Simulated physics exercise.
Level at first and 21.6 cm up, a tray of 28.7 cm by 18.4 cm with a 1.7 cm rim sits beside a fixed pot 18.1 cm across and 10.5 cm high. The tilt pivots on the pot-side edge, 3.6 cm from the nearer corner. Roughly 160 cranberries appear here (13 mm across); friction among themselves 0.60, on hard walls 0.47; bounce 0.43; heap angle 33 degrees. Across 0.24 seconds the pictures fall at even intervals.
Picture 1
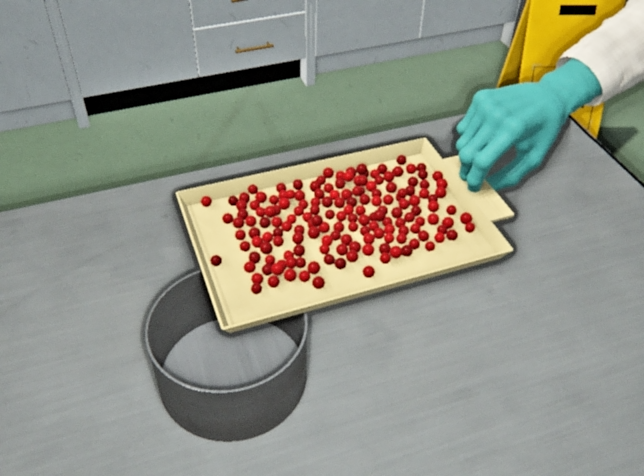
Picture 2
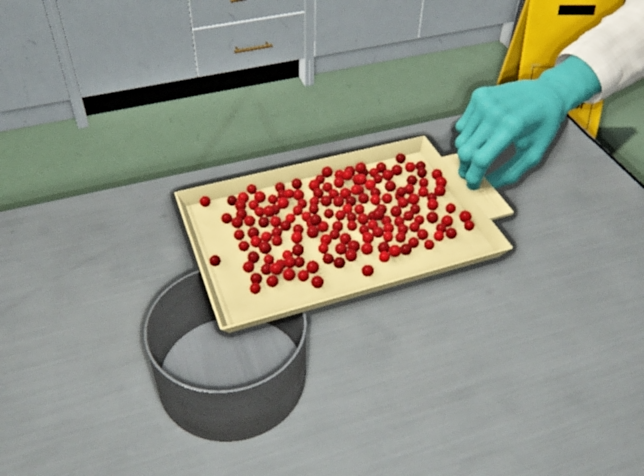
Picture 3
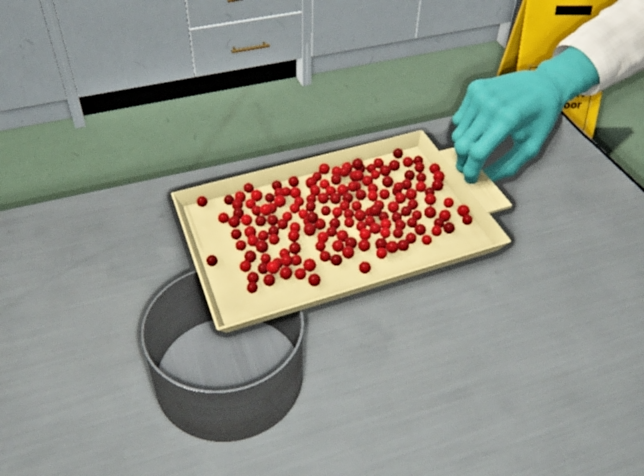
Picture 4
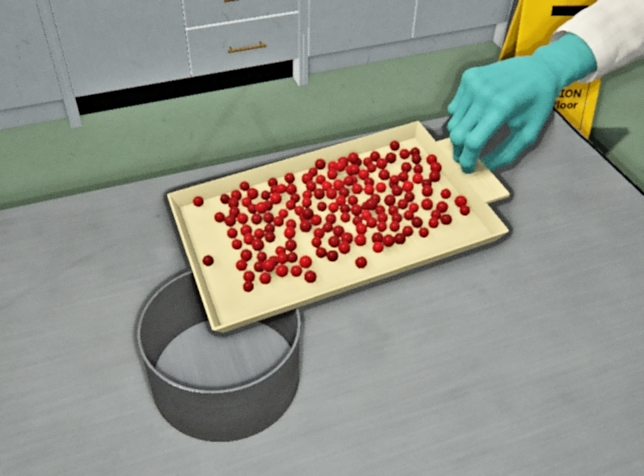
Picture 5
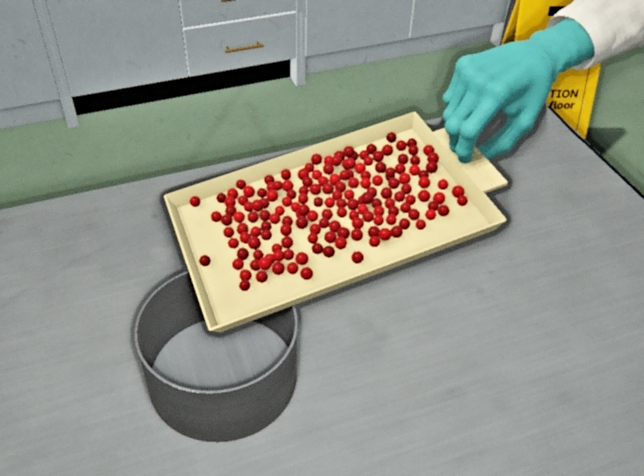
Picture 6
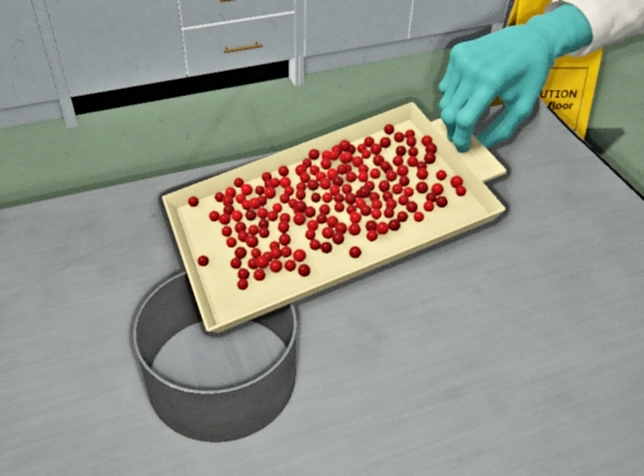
In a laboratory with pale drawers and a green floor, a grey worktop is seen from above at an angle. A teal-gloved hand in a white sleeve holds the right end of a cream tray scattered with red cranberries, its left end above a dark grey round pot, with a yellow sign behind. The hand slowly raises the tray's right end, while the view drifts slightly right.
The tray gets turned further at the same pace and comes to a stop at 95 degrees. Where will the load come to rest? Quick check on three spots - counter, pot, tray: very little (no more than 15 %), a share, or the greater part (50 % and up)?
Counter - a share; pot - the greater part; left on the tray - very little.
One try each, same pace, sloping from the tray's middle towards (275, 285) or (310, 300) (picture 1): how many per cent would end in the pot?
Around 5 % for the first direction, around 0 % for the second.
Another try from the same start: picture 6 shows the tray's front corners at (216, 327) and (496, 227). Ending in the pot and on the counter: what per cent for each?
In the pot: 0 per cent; on the counter: 100 per cent.
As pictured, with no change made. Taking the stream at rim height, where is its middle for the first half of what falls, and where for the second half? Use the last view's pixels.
First near (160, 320), then at (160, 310).
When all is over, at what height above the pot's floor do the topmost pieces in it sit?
2.5 cm.
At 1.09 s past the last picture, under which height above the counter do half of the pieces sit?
Roughly 20 centimetres, give or take.
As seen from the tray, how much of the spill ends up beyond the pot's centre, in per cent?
100 per cent.
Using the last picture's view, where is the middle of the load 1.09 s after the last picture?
Load centre: About (171, 260) px.
Then, 0.64 s after the last picture, tilt 50 degrees; the tray holds 100 %, the pot 0 %.
Then, 1.09 s after the last picture, tilt 77 degrees; the tray holds 50 %, the pot 25 %.
Then, 1.60 s after the last picture, tilt 95 degrees; the tray holds 0 %, the pot 65 %.
In the end, counter 35 %, pot 65 %, tray 0 %.
